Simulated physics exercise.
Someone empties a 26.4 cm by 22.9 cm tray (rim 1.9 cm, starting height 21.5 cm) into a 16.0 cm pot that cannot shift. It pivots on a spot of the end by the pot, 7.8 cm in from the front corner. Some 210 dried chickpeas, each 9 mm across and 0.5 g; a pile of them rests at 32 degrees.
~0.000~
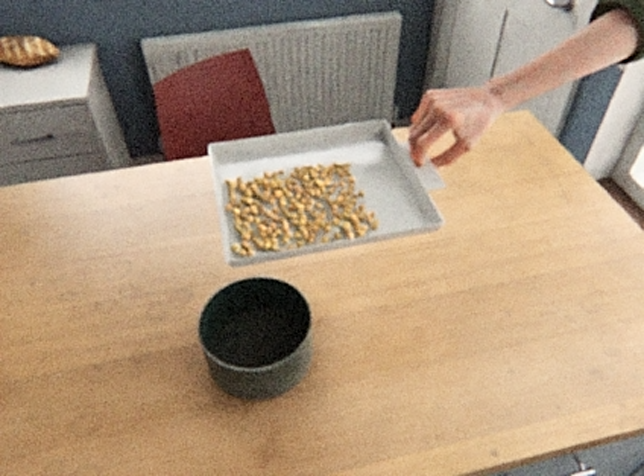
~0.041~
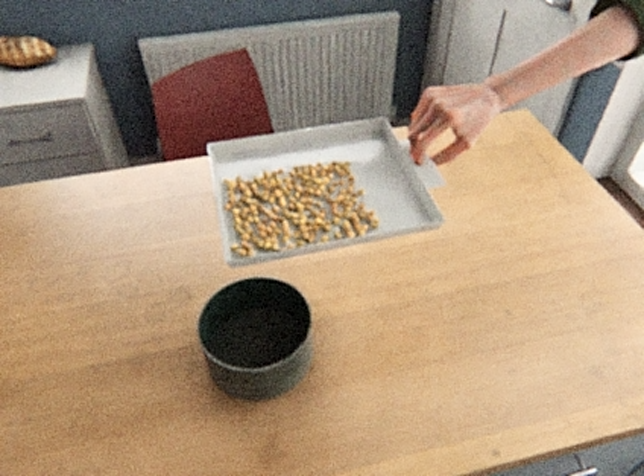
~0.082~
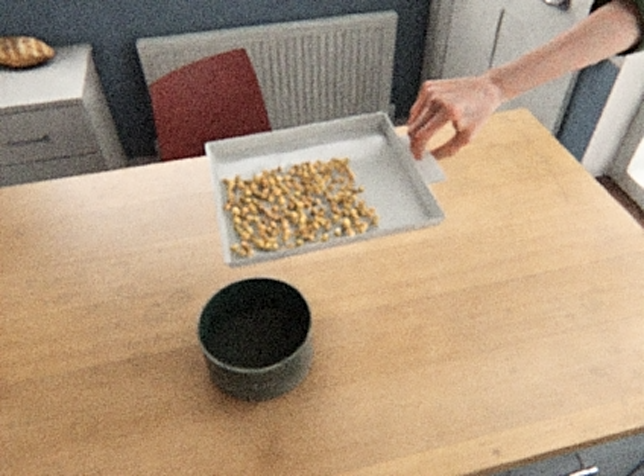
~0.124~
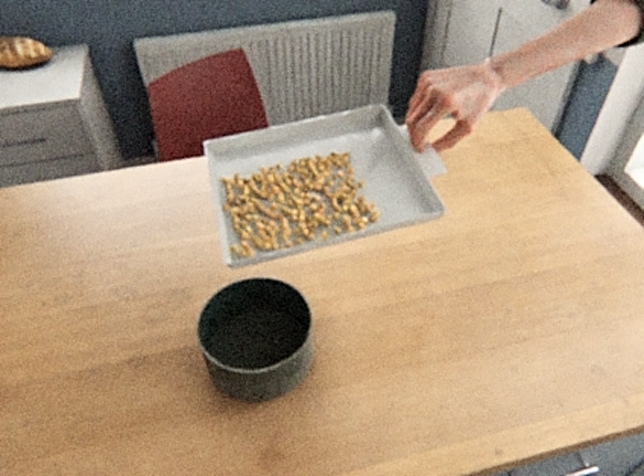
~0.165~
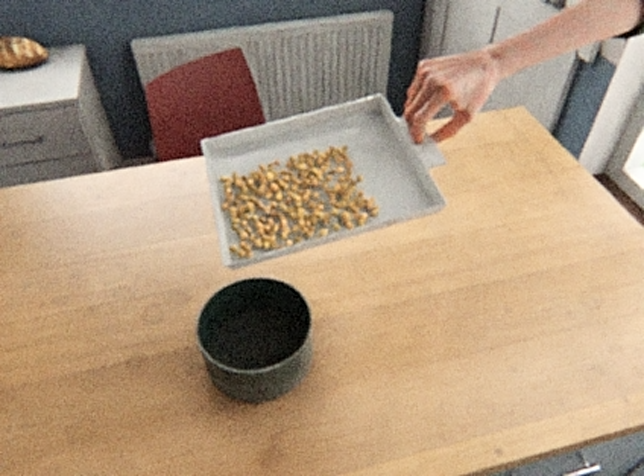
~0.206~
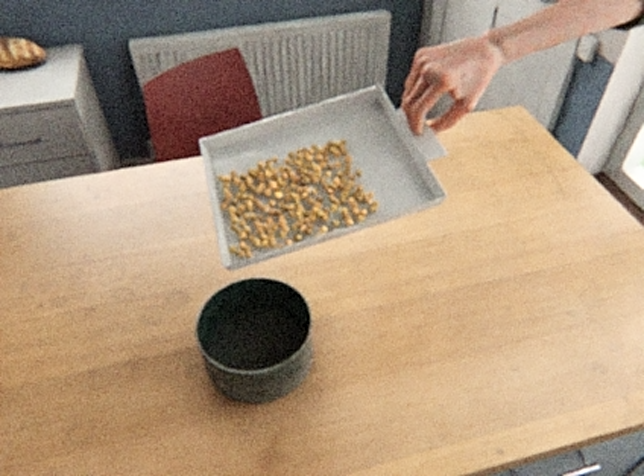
At the start, a hand holds a pale tray of dried chickpeas level above a wooden table, behind a dark, empty-looking pot. The hand then raises the tray's right side slightly, tilting it gently down toward its left front corner, while the chickpeas stay spread in much the same place.
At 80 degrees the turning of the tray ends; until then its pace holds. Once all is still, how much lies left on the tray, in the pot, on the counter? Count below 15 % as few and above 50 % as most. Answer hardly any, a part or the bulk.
Tray: Hardly any, pot: The bulk, counter: A part.
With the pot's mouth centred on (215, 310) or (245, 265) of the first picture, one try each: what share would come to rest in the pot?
Some 85 and 10 per cent.
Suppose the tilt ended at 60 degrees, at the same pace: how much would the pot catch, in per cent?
It would be near 0 per cent.
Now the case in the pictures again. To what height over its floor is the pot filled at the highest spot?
About 2.0 cm.
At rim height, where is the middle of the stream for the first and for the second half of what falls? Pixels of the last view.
First near (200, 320), later near (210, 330).
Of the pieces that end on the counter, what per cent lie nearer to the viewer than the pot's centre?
About 30 per cent.
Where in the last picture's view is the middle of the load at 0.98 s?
Near (236, 205).
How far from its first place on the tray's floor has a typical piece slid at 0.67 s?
Some 4 cm.
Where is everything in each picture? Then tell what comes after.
The first frame shows tray tilt 0 degrees, front corners at (231, 257) and (439, 220); middle of the pieces at (297, 205); pot at (255, 320).
The second frame shows tray tilt 0 degrees, front corners at (231, 257) and (439, 218); middle of the pieces at (296, 204).
The third frame shows tray tilt 2 degrees, front corners at (230, 258) and (440, 214); middle of the pieces at (296, 203).
The fourth frame shows tray tilt 5 degrees, front corners at (229, 259) and (440, 208), lowest corner left front; middle of the pieces at (295, 200).
The fifth frame shows tray tilt 7 degrees, front corners at (228, 260) and (440, 201), lowest corner left front; middle of the pieces at (294, 197).
The sixth frame shows tray tilt 10 degrees, front corners at (228, 261) and (440, 194), lowest corner left front; middle of the pieces at (292, 195); pot at (254, 321). The tray's pace is about 70 degrees a second.
After 0.67 s, tilt 44 degrees; the tray holds 100 %, the pot 0 %.
After 0.98 s, tilt 66 degrees; the tray holds 100 %, the pot 0 %.
After 1.39 s, tilt 80 degrees; the tray holds 90 %, the pot 0 %.
By 2.9 s all is still; tray 5 %, pot 60 %, counter 35 %.
